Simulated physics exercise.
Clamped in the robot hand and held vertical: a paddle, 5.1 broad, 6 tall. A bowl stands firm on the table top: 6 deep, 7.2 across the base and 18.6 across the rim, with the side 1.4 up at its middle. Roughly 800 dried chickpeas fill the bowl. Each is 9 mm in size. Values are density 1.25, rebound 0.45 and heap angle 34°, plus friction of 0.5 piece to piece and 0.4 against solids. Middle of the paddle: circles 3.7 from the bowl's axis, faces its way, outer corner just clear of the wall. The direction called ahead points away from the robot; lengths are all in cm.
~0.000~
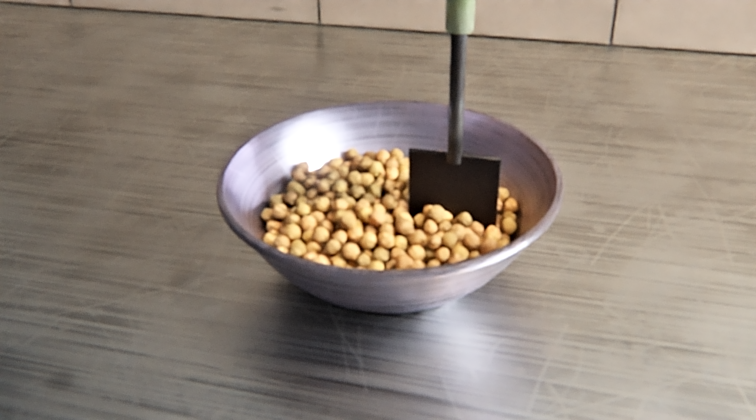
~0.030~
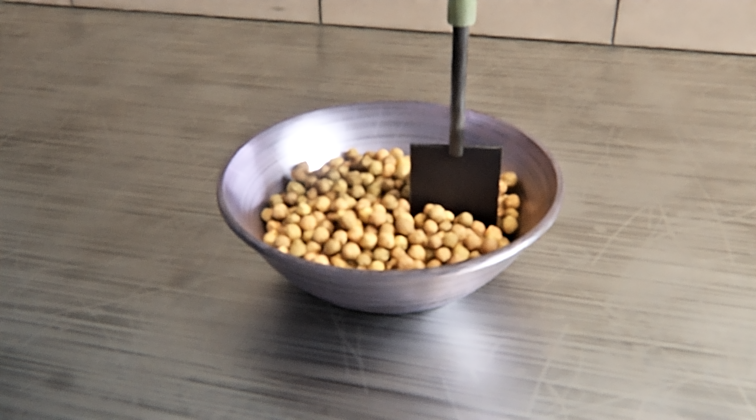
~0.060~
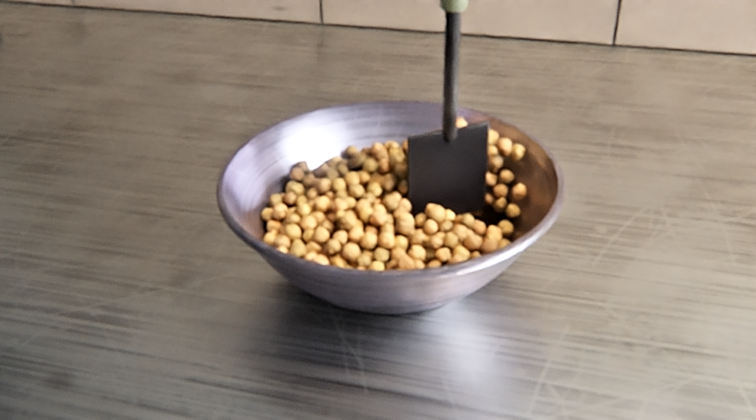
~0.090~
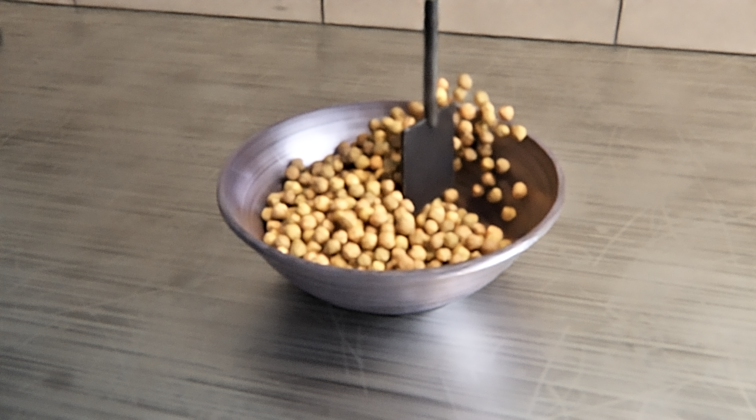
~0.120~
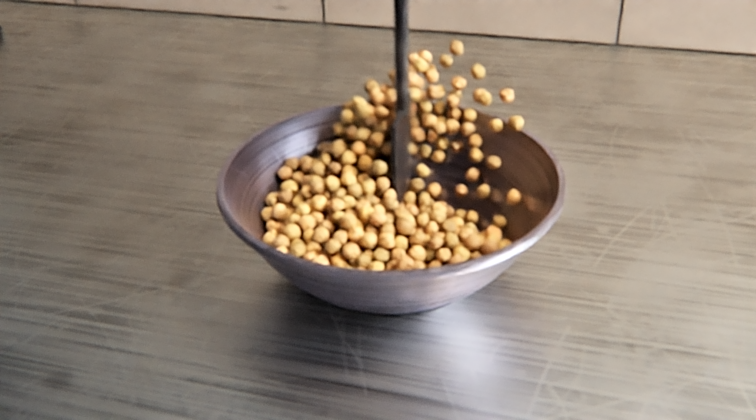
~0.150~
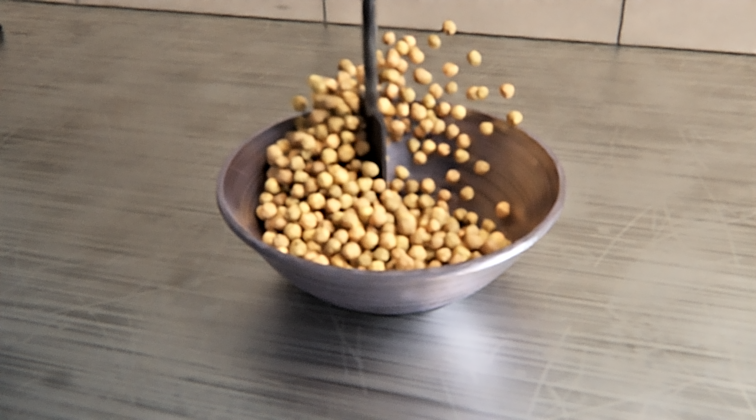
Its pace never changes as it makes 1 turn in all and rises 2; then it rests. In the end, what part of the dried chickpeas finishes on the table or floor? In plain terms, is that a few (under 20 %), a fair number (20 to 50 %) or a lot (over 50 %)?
A fair number, 20 to 50 %.
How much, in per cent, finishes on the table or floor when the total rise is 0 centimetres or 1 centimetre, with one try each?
Close to 40 percent and close to 30 percent.
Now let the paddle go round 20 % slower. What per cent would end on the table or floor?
Estimate: Near 20 in a hundred.
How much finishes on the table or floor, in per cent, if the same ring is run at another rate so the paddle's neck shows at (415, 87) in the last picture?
Close to 10 in a hundred.
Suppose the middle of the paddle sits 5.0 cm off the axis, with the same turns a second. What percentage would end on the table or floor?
Then about 10 per cent.
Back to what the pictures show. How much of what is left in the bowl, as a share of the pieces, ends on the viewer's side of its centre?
About 50 per cent.
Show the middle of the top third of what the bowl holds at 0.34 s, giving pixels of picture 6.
Somewhere around (421, 243), I think.
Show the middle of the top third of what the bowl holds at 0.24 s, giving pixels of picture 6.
I'd put it at around (295, 207).
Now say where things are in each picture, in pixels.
In the first frame, paddle neck at (456, 129), 0° round; upper third of the load around (386, 208), from x 270 to 510, top at y 155; 795 in the bowl.
In the second frame, paddle neck at (457, 121), 11° round; upper third of the load around (393, 202), from x 270 to 510, top at y 155.
In the third frame, paddle neck at (450, 105), 37° round; upper third of the load around (399, 183), from x 270 to 520, top at y 125.
In the fourth frame, paddle neck at (430, 92), 65° round; upper third of the load around (394, 167), from x 270 to 520, top at y 85.
In the fifth frame, paddle neck at (402, 84), 94° round; upper third of the load around (378, 152), from x 270 to 515, top at y 50; 789 in the bowl, 6 in flight or on the tool.
In the sixth frame, paddle neck at (371, 82), 122° round; upper third of the load around (346, 142), from x 265 to 515, top at y 30; 769 in the bowl, 26 in flight or on the tool.
By 0.24 s, 210° round, highest piece 10 above the table; 697 in the bowl, 11 on the table or floor, 87 in flight or on the tool.
By 0.34 s, 297° round, highest piece 10 above the table; 623 in the bowl, 93 on the table or floor, 79 in flight or on the tool.
By 0.58 s, 0° round, highest piece 6 above the table; 576 in the bowl, 219 on the table or floor.
By 1.28 s, 0° round, highest piece 5 above the table; 576 in the bowl, 219 on the table or floor.
Final count, 576 in the bowl, 219 on the table or floor. That is 28 % on the table or floor.
